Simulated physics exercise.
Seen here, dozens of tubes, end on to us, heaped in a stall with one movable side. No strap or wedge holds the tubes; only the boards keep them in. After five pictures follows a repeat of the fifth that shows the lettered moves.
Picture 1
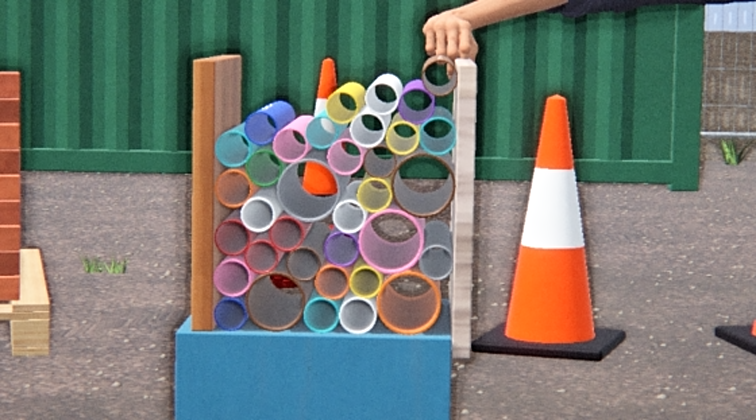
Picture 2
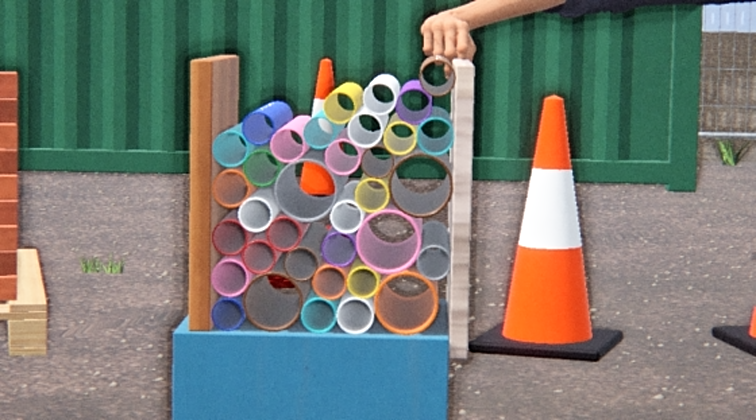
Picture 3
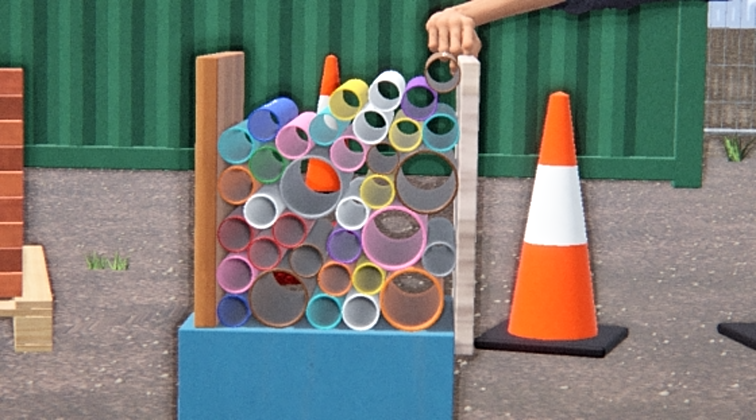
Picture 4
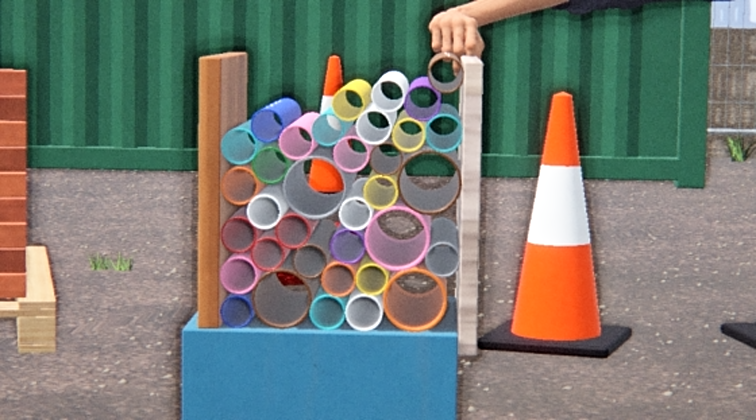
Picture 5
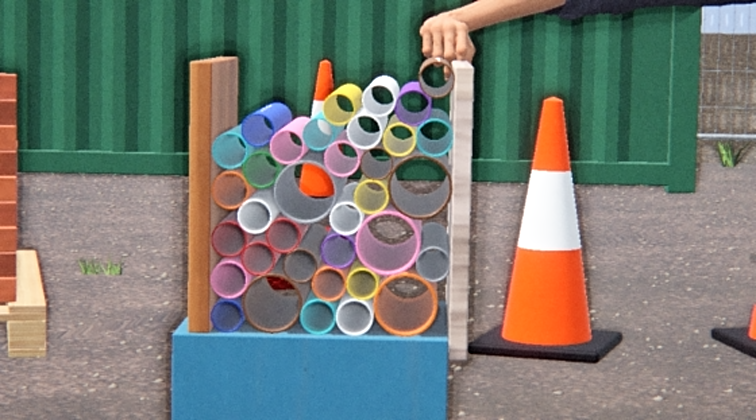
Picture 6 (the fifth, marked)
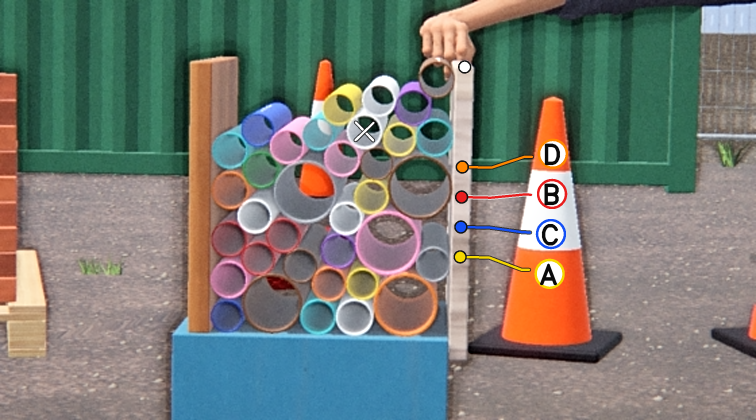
A hand rests on a brown tube beside the pale right-hand board and barely moves, while the colourful tubes heaped between two upright boards on a blue base stay in place, with the whole view shifting slightly from side to side.
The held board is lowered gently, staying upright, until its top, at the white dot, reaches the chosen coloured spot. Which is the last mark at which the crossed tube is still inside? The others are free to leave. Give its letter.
The answer is mark C.
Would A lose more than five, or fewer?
It loses more than five.
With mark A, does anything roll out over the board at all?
Yes, at A.
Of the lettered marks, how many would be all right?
The number is three.
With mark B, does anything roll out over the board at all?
Yes, at B.
On the marked copy, A at (460, 257); B at (462, 197); C at (461, 227); D at (462, 167); the cross at (365, 132); the white dot at (465, 67).
Taking C. A third of the way, top of the board (453, 145).
Two thirds of the way, top of the board (451, 226).
When it is over, top of the board (451, 226), about four out over the board, the crossed one still inside.
As for the rest, A lets the crossed one out; B keeps the crossed one inside; D keeps the crossed one inside.
